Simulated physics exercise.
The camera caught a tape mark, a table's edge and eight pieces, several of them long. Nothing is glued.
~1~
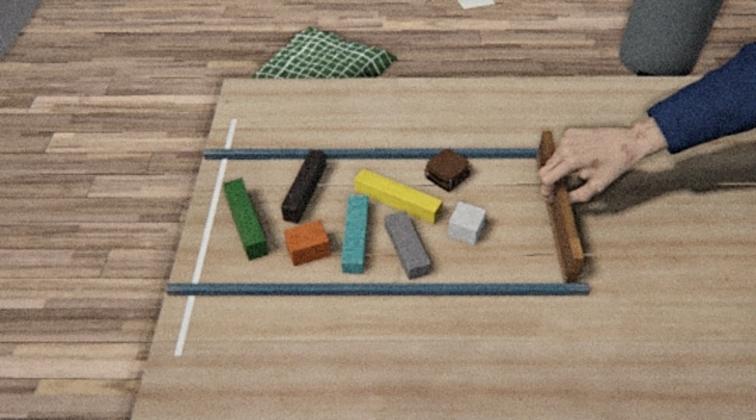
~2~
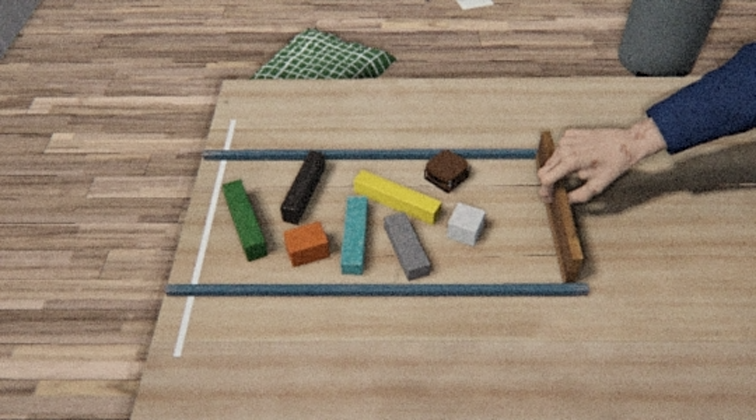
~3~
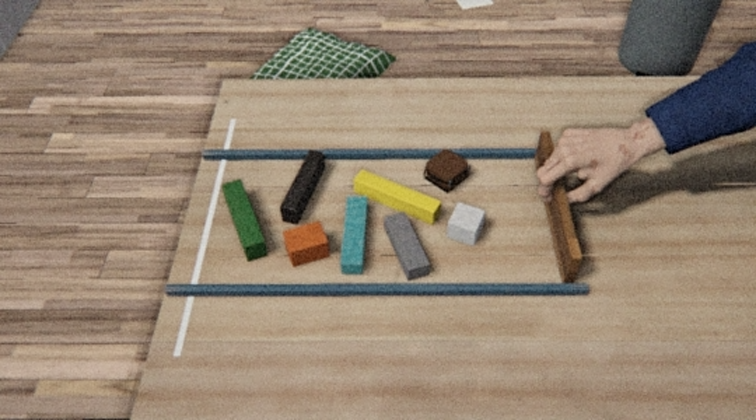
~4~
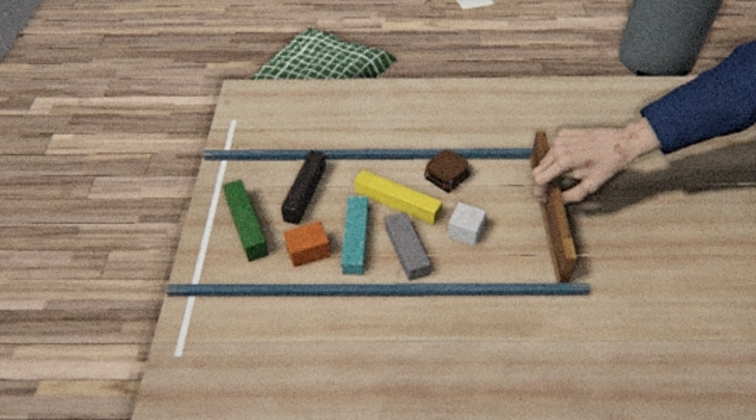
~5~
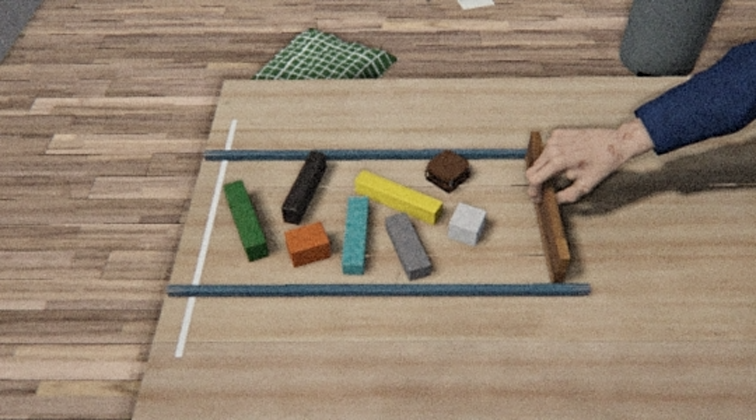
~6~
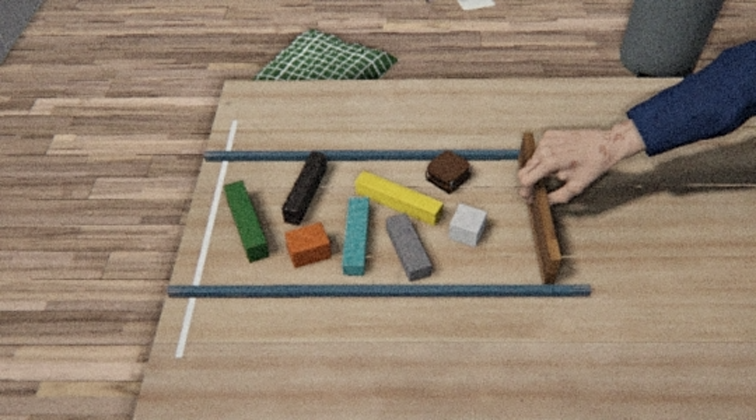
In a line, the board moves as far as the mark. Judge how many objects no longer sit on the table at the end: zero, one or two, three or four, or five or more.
No longer on the table: Five or more.
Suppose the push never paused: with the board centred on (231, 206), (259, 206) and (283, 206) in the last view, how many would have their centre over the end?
Counts by place: 4 / 3 / 1.
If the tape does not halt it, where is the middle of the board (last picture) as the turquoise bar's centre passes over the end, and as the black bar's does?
(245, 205) and (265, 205), more or less.
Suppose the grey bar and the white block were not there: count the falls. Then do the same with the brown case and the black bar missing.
Result: 5 in the first case, with 4 in the second.
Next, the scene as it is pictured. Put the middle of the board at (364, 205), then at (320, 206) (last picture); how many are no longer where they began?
8 at one spot and 8 at the other.
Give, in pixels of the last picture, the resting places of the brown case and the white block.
The brown case ends at (198, 172) and the white block at (190, 233).
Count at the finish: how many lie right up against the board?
That number would be 2.
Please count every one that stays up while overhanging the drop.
Things overhanging at the end: 2.
Soon after, none off yet; green bar at rest near (246, 220); black bar at rest near (305, 187); orange block at rest near (308, 245).
Then, none off yet; green bar moved a little near (225, 221); black bar moved a little near (269, 186); orange block moved about its own width near (248, 245).
Further on, one off so far; green bar falling near (186, 343); black bar moved about its own width near (188, 186); orange block tipped well over near (158, 252).
At rest, the number that fall off is five or more; fallen, grey bar, yellow stick, turquoise bar, orange block, black bar and green bar.
